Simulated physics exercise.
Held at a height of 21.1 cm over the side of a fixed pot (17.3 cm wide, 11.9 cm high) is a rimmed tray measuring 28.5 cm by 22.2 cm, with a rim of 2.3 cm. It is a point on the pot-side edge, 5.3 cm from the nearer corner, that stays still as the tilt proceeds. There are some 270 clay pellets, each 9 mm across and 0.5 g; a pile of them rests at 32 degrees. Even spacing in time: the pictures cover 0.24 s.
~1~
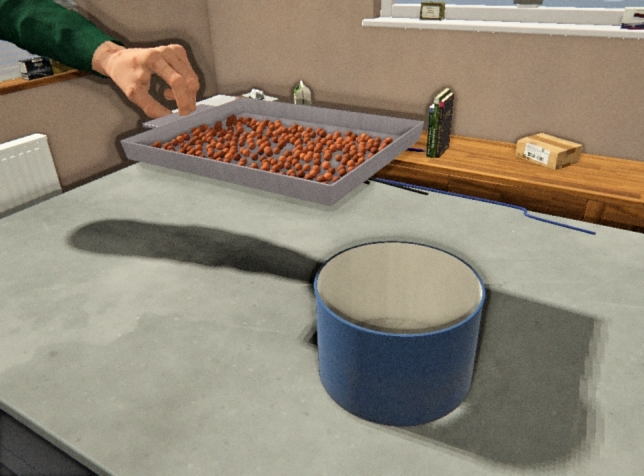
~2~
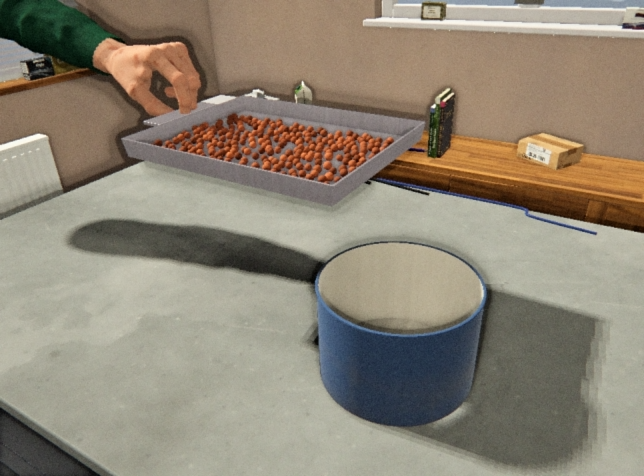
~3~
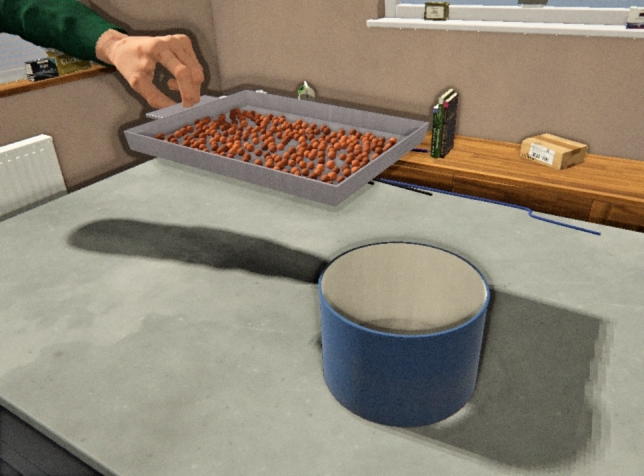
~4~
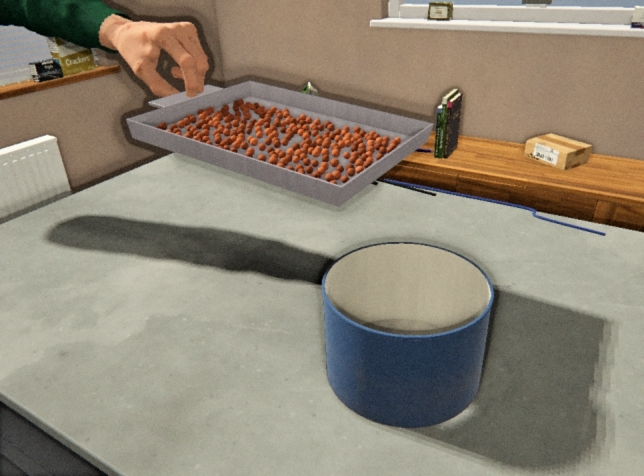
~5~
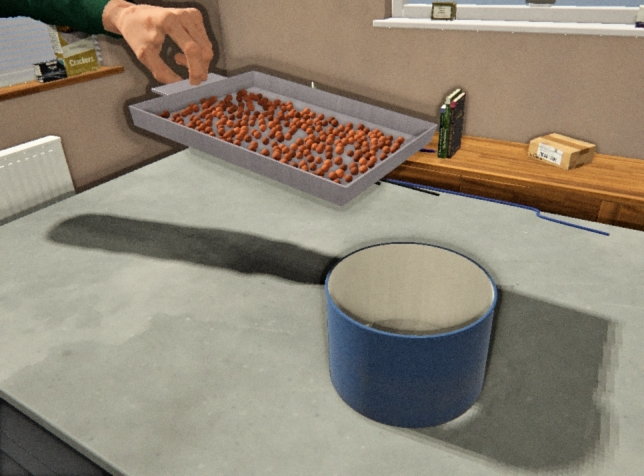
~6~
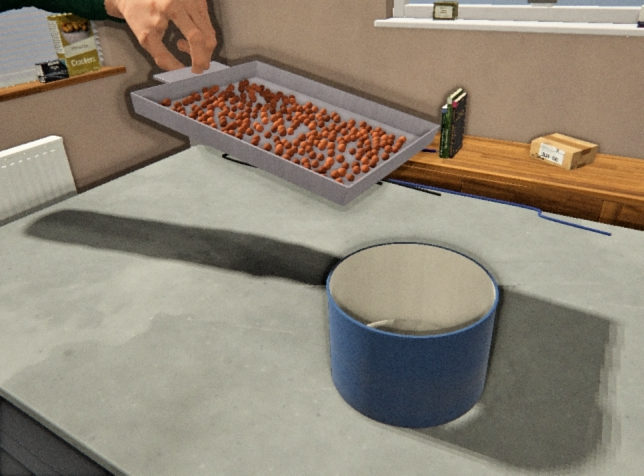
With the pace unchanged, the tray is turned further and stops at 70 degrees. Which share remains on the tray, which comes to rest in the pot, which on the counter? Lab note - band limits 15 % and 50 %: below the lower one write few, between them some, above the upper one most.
Left on the tray = most; pot = few; counter = few.
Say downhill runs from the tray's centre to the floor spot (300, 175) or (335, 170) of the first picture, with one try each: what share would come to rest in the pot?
About 5 and 5 per cent.
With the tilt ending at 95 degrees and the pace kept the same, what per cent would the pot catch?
50 %.
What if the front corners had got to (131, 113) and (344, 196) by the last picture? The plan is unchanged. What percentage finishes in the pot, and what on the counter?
Pot 5 % / counter 0 %.
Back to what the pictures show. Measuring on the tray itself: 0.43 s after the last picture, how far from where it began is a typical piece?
By then it sits near 9 cm from where it began.
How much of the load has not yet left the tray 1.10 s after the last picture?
Some 95 per cent of the load.
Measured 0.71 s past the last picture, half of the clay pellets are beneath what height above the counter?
Some 24 cm.
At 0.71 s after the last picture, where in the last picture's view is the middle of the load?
By then the middle of the load sits around (379, 136).
Then, 0.43 s after the last picture, tilt 40 degrees; the tray holds 100 %, the pot 0 %.
Then, 0.71 s after the last picture, tilt 58 degrees; the tray holds 100 %, the pot 0 %.
Then, 1.10 s after the last picture, tilt 70 degrees; the tray holds 95 %, the pot 0 %.
In the end, tray 95 %, pot 0 %, counter 5 %.
